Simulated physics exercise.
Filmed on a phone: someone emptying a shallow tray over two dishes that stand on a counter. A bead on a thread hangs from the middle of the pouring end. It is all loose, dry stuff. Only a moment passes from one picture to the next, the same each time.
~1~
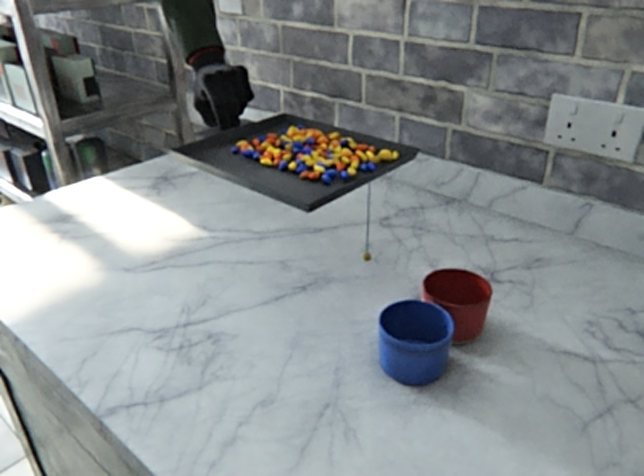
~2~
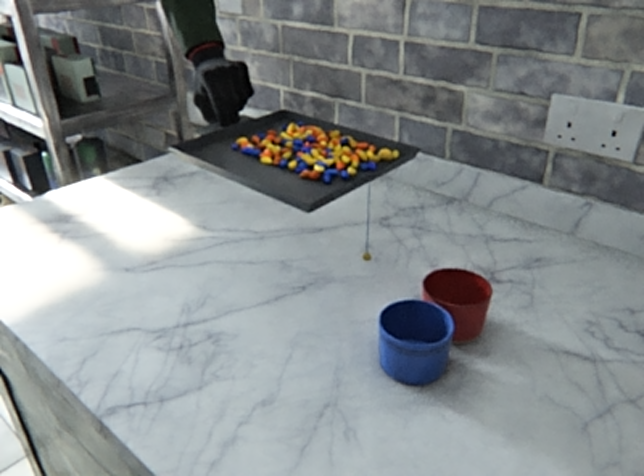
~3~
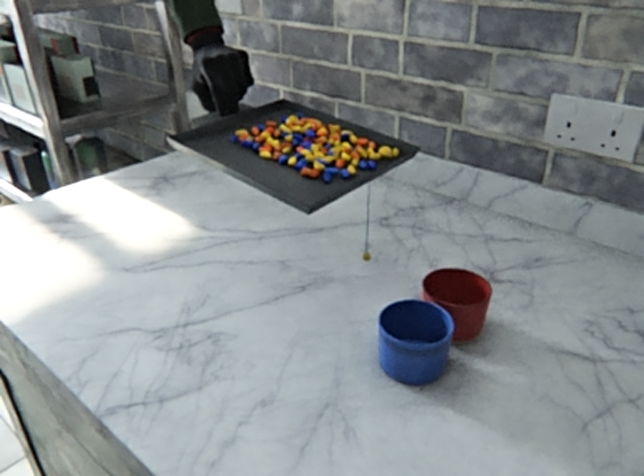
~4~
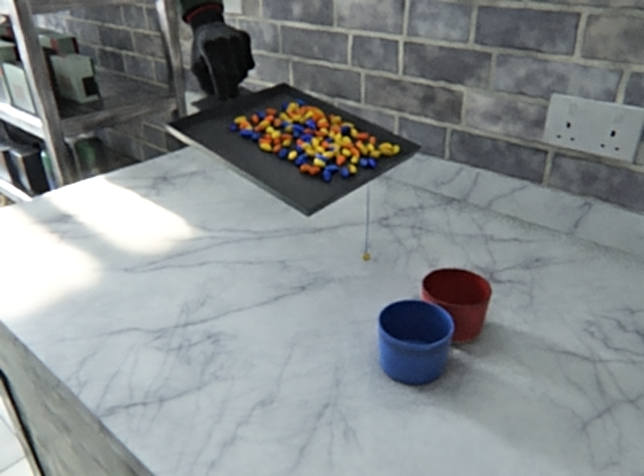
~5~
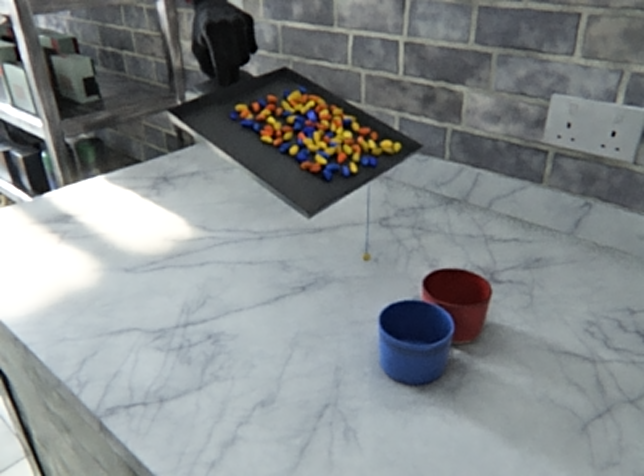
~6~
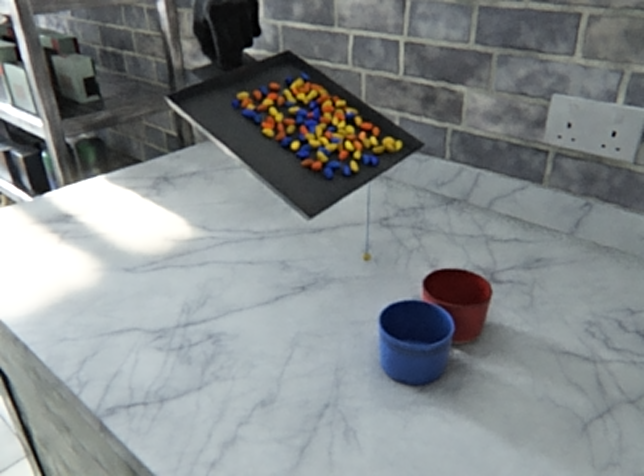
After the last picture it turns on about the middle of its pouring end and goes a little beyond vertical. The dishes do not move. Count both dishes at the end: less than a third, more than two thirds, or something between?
In the dishes lies under a third of it.
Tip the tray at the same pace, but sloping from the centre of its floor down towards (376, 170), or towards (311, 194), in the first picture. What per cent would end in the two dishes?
First some 0, then 0 per cent.
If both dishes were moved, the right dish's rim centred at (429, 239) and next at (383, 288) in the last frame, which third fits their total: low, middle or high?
In turn: Less than a third; more than two thirds.
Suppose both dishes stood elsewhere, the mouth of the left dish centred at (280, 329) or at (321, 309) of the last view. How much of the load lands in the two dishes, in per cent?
In turn 40 and 70 in a hundred.
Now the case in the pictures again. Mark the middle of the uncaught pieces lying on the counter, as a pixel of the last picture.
Around (351, 352).
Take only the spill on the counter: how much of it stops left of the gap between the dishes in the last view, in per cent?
Some 100 per cent.
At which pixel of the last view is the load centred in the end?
Roughly at (351, 352).
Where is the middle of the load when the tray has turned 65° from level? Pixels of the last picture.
Roughly at (353, 182).
Shortly afterwards, tray tipped steeply; the bulk on the tray; only a few outside both; near a quarter in the air.
Next, tray tipped past a quarter turn; only a few on the tray; the bulk outside both; near a quarter in the air.
Some moments later, tray tipped past a quarter turn; the whole lot outside both.
In the end, tray tipped past a quarter turn; none at all in the left dish; none at all in the right dish; the whole lot outside both.
